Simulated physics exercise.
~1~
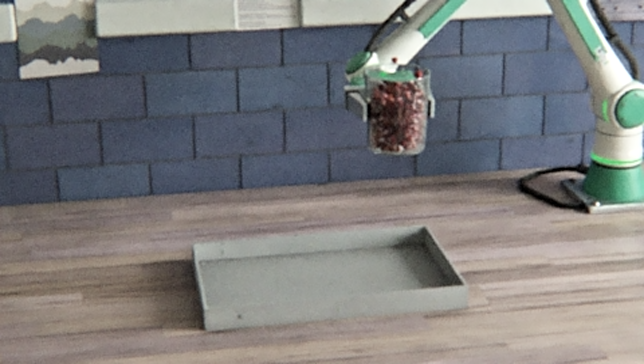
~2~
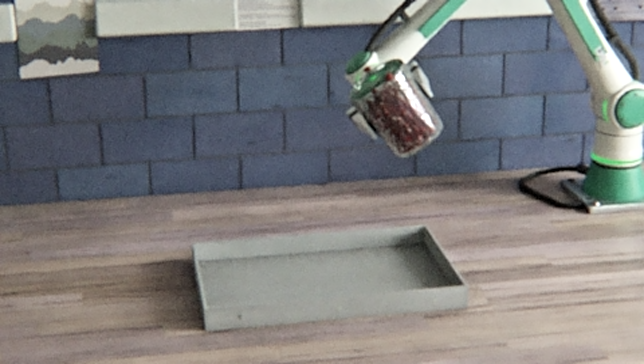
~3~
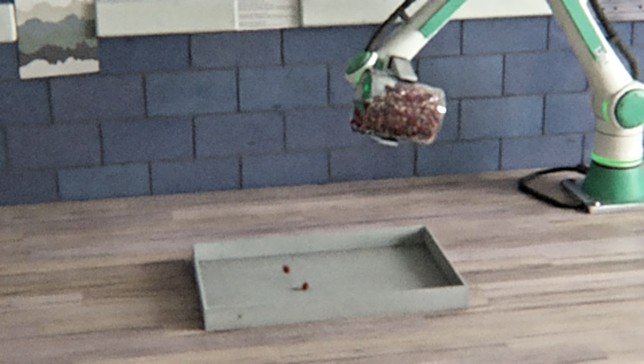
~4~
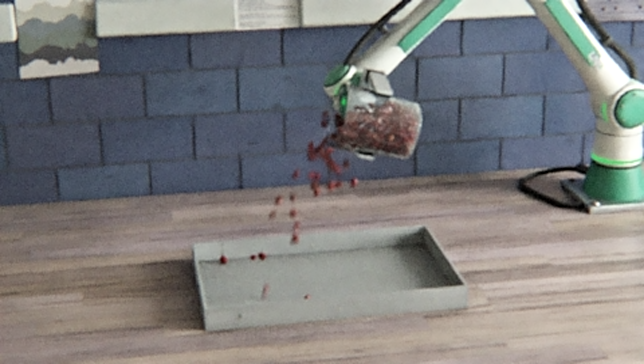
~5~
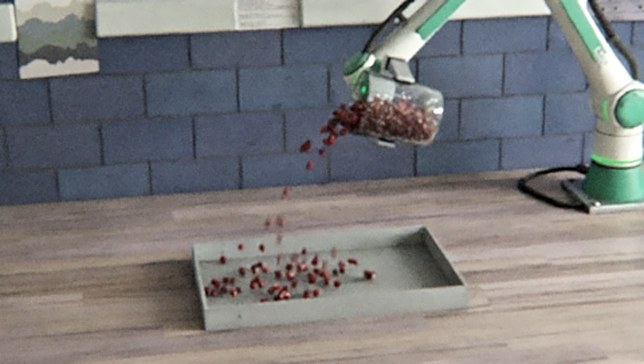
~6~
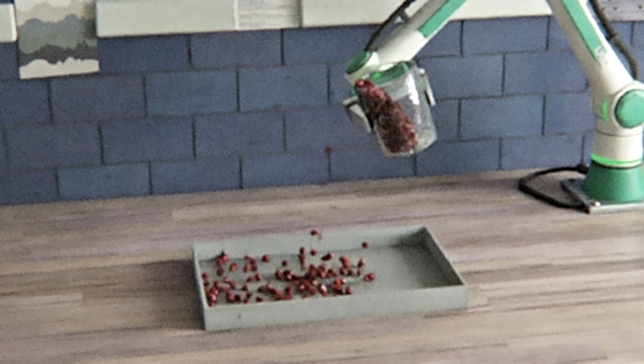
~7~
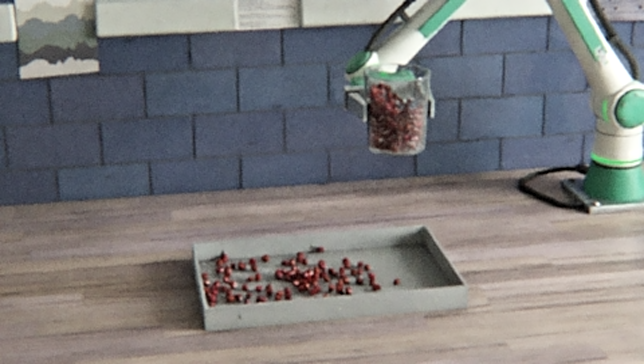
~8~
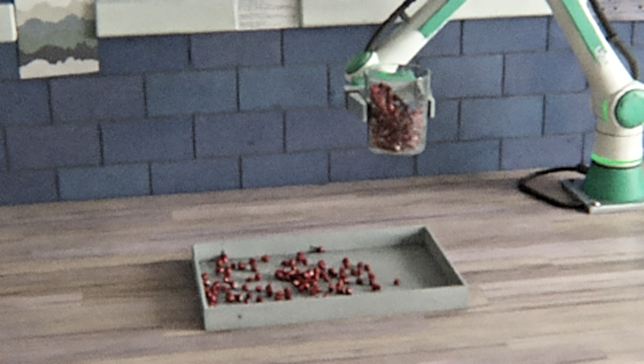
Robot arm tipping a clear beaker leftward, spilling some dark red beans into a grey tray, then righting it still partly full.
